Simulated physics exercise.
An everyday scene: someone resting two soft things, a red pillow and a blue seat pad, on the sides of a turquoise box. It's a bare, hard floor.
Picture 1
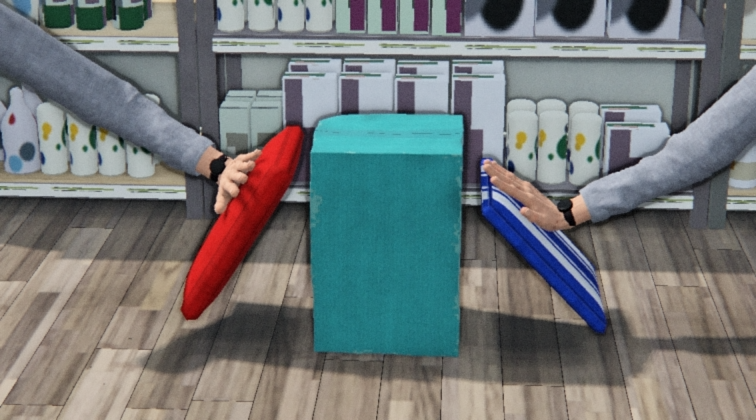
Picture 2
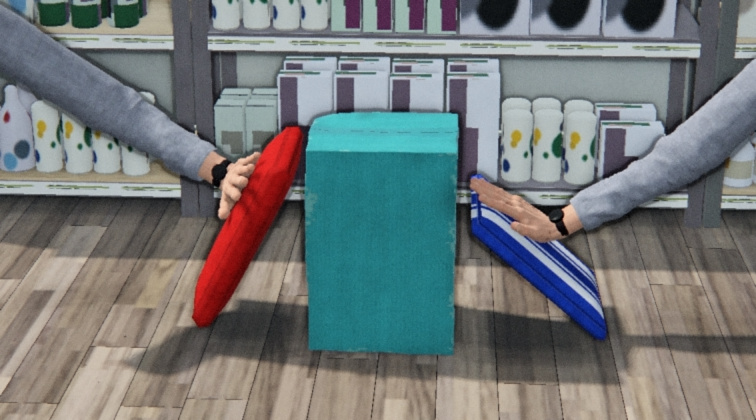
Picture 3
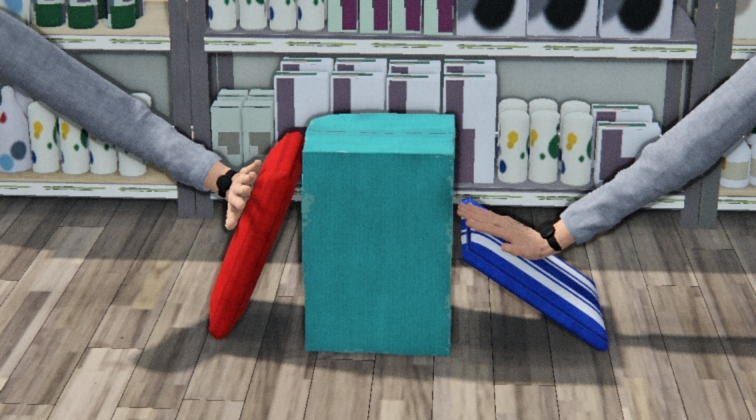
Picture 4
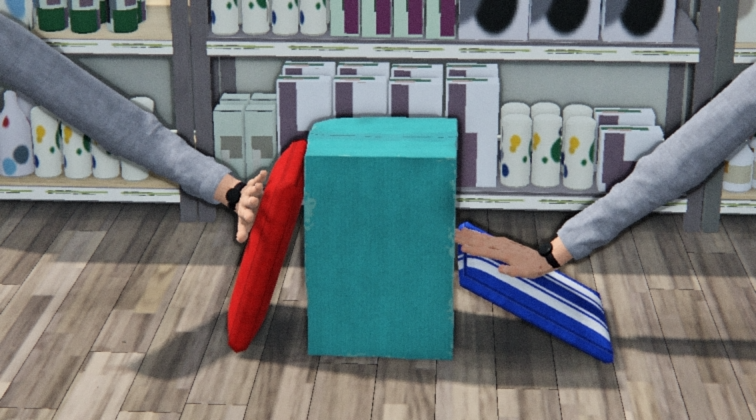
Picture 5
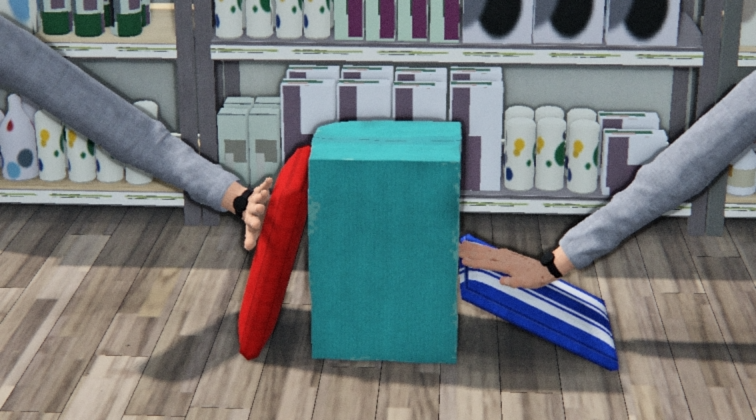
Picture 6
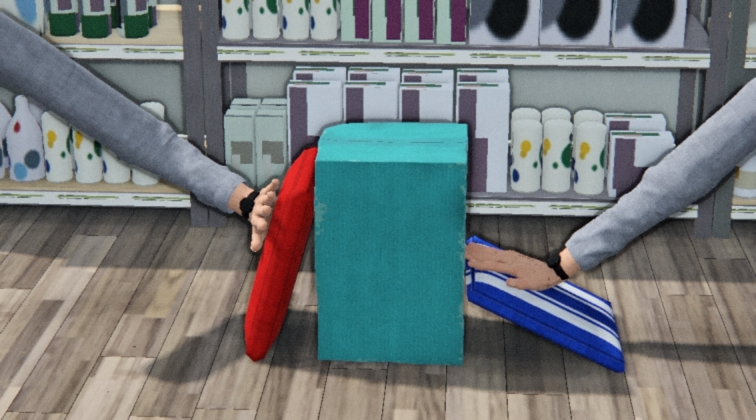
The video shows two hands pressing a red pillow and a blue striped seat pad against opposite sides of a turquoise box; the pillow on the left swings nearly upright while the pad on the right lowers to a shallow slant.
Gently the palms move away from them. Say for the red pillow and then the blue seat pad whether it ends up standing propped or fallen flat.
In the end the red pillow stays propped, the blue seat pad ends up flat.
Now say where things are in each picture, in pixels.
The first frame shows pillow foot (190, 315), head (282, 172); seat pad foot (600, 328), head (487, 211).
The second frame shows pillow foot (201, 322); seat pad foot (601, 335).
The third frame shows pillow foot (218, 334); seat pad foot (603, 346).
The fourth frame shows pillow foot (238, 347); seat pad foot (609, 359).
The fifth frame shows pillow foot (249, 355); seat pad foot (614, 366).
The sixth frame shows pillow foot (256, 356), head (301, 194), almost upright; seat pad foot (620, 368), head (471, 296), at a low slant.
Then, 0.20 s later than the last view, pillow against the side near (286, 254); seat pad slipping down near (547, 318).
Then, 0.32 s later than the last view, pillow against the side near (285, 253); seat pad flat on the floor near (551, 329).
Finally, pillow against the side near (286, 253); seat pad flat on the floor near (550, 332). The red pillow holds its lean and the blue seat pad slides down flat.
